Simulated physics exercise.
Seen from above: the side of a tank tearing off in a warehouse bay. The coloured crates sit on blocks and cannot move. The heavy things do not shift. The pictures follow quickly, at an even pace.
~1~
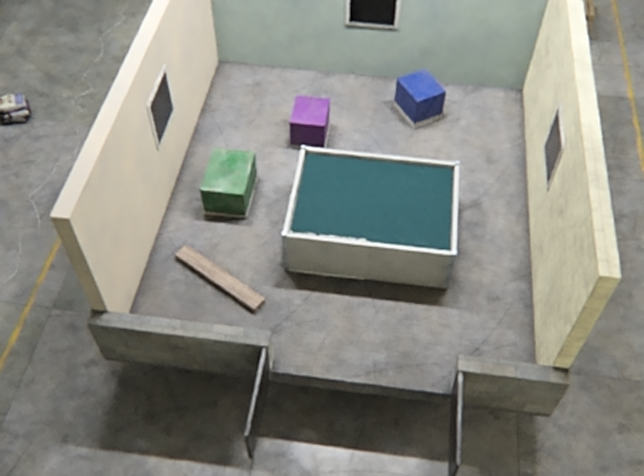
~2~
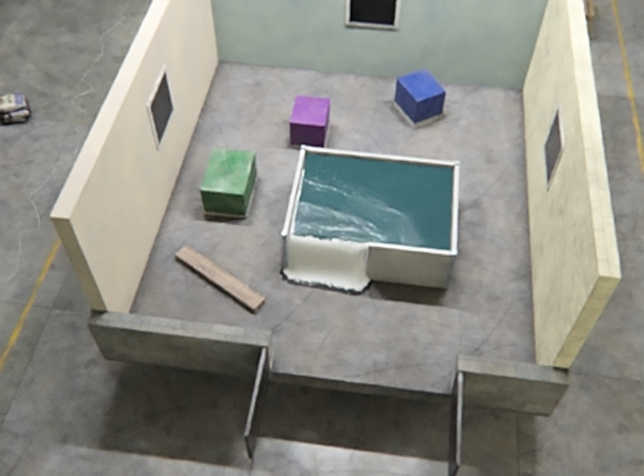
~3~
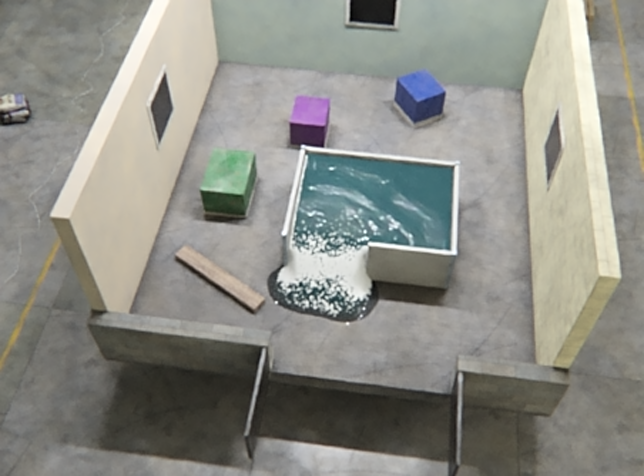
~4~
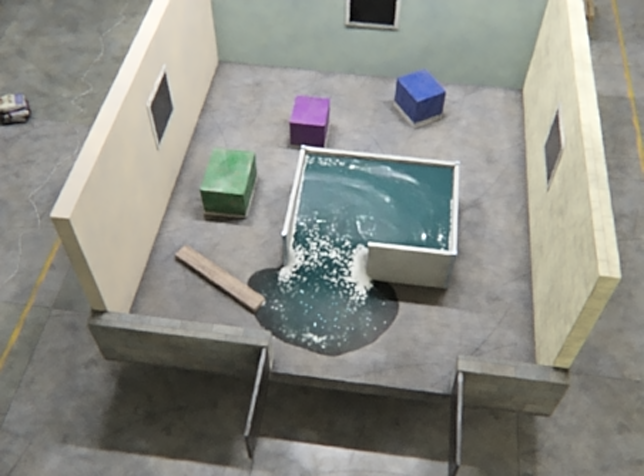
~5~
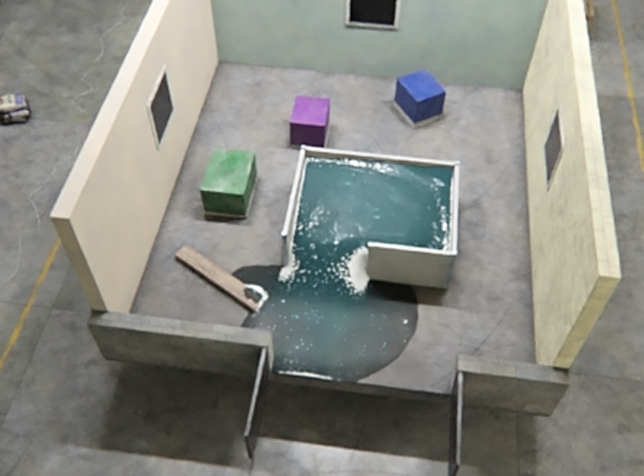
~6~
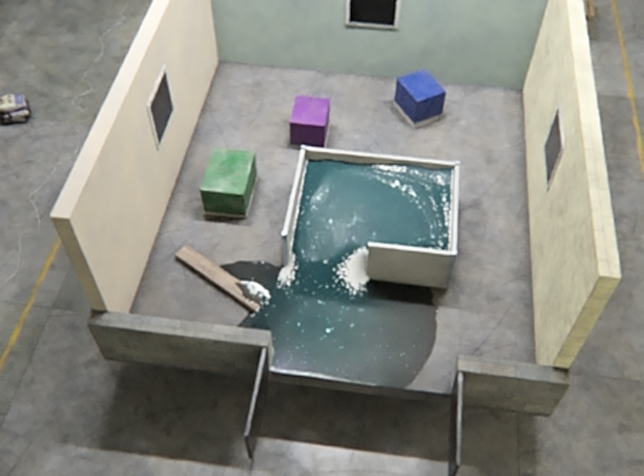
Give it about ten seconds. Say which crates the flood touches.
The purple crate keeps dry; the green crate is soaked; the blue crate keeps dry.
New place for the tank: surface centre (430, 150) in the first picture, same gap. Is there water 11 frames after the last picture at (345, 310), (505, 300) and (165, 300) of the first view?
As listed: Under water, free of water, wet.
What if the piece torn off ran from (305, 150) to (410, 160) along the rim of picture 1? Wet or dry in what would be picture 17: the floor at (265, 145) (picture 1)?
Answer: Flooded.
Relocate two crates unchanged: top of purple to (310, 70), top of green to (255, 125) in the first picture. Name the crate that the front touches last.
The blue one.
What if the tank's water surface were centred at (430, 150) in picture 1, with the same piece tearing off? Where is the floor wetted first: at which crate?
That is the green crate.
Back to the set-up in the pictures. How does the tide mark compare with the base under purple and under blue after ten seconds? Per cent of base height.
About 50 and 60 per cent.
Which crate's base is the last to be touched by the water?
I say the blue one.
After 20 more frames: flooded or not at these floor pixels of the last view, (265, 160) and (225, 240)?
In turn: Clear, under water.
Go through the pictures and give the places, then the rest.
In the first picture, the tank at (374, 201) is whole and still.
In the second picture, the front is at (365, 286), out from the gap at (327, 262).
In the third picture, the front is at (357, 314), out from the gap at (327, 262).
In the fourth picture, water pours out at (327, 264) and has run to a hidden place.
In the fifth picture, water pours out at (327, 263) and has run to a hidden place.
In the sixth picture, the front is at a hidden place, out from the gap at (327, 263).
A moment on, water covers 20 % of the floor; the purple crate not reached, the green crate not reached, the blue crate not reached.
Next, water covers 20 % of the floor; the purple crate not reached, the green crate water round its plinth, the blue crate not reached.
Then, water covers 35 % of the floor; the purple crate not reached, the green crate water round its plinth, the blue crate not reached.
Later, water covers 45 % of the floor; the purple crate water round its plinth, the green crate water round its plinth, the blue crate not reached.
In the end, water covers 65 % of the floor; the purple crate stayed above the water, the green crate was topped, the blue crate stayed above the water.
